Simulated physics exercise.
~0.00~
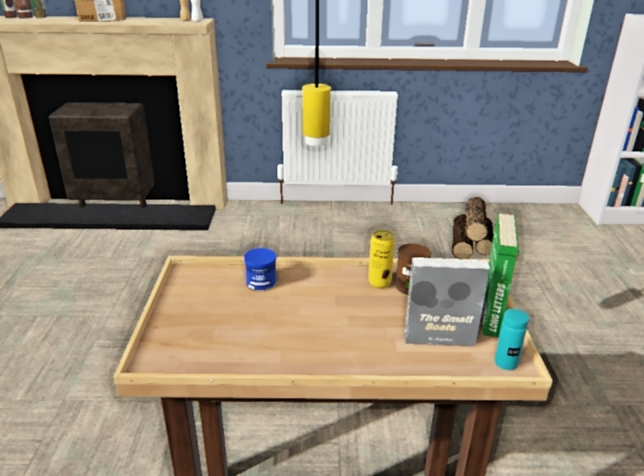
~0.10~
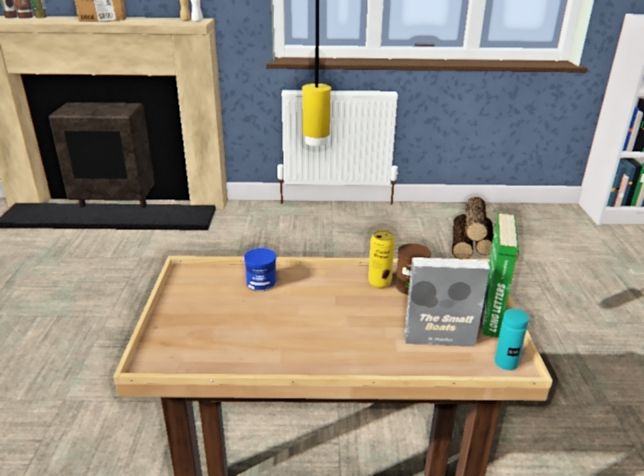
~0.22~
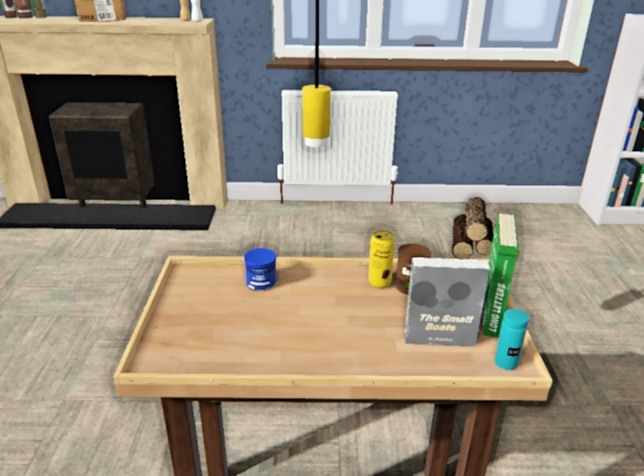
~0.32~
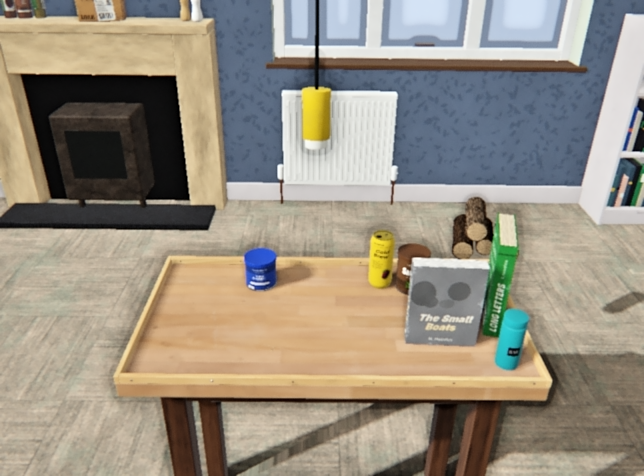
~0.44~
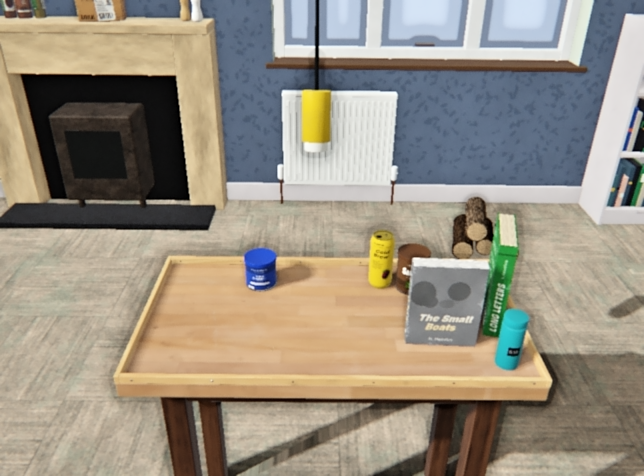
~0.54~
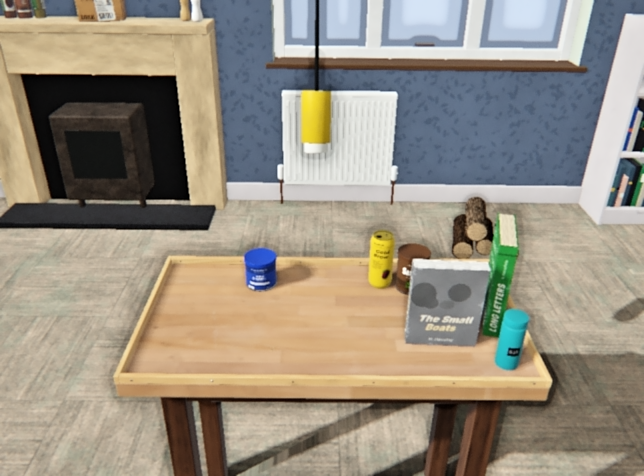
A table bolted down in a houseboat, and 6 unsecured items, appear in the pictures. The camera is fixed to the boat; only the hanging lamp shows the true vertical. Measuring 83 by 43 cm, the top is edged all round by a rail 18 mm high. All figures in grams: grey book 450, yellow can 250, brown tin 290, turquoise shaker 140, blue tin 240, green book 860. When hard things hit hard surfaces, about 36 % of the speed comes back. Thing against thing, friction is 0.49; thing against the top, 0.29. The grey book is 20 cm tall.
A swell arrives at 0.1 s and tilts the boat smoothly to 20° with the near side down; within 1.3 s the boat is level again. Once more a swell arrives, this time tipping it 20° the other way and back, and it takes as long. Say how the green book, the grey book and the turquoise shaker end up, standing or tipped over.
At the end, the green book ends up standing, the grey book ends up tipped, the turquoise shaker ends up standing.
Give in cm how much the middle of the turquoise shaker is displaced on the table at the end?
2 cm.
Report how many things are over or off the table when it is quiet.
The number here is 1.
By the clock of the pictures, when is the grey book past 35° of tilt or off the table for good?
Roughly at the 0.8 s mark.
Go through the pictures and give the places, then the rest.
Boat level; green book (499, 274); grey book (445, 304); turquoise shaker (511, 340), in the first frame.
Boat level; blue tin (261, 270); yellow can (381, 260), in the second frame.
Heel 2°, near side down; brown tin (413, 269); blue tin (261, 270), in the third frame.
Heel 5°, near side down; yellow can (381, 260); brown tin (413, 269), in the fourth frame.
Heel 11°, near side down; blue tin (261, 270); yellow can (381, 260), in the fifth frame.
Heel 15°, near side down; green book (499, 274); grey book (445, 305); turquoise shaker (511, 340), in the sixth frame.
After 1.04 s, heel 12°, near side down; grey book now off the table; turquoise shaker slid 4 cm near (517, 352); green book slid 5 cm near (505, 287).
After 1.54 s, heel 2°, far side down; green book slid 6 cm near (506, 290); turquoise shaker slid 4 cm near (517, 352); yellow can slid 6 cm.
At rest (3.2 s), off the table and tipped over, grey book; the other 5 in place, give or take 5 cm. Seen from the same camera at the end, green book near (499, 274).
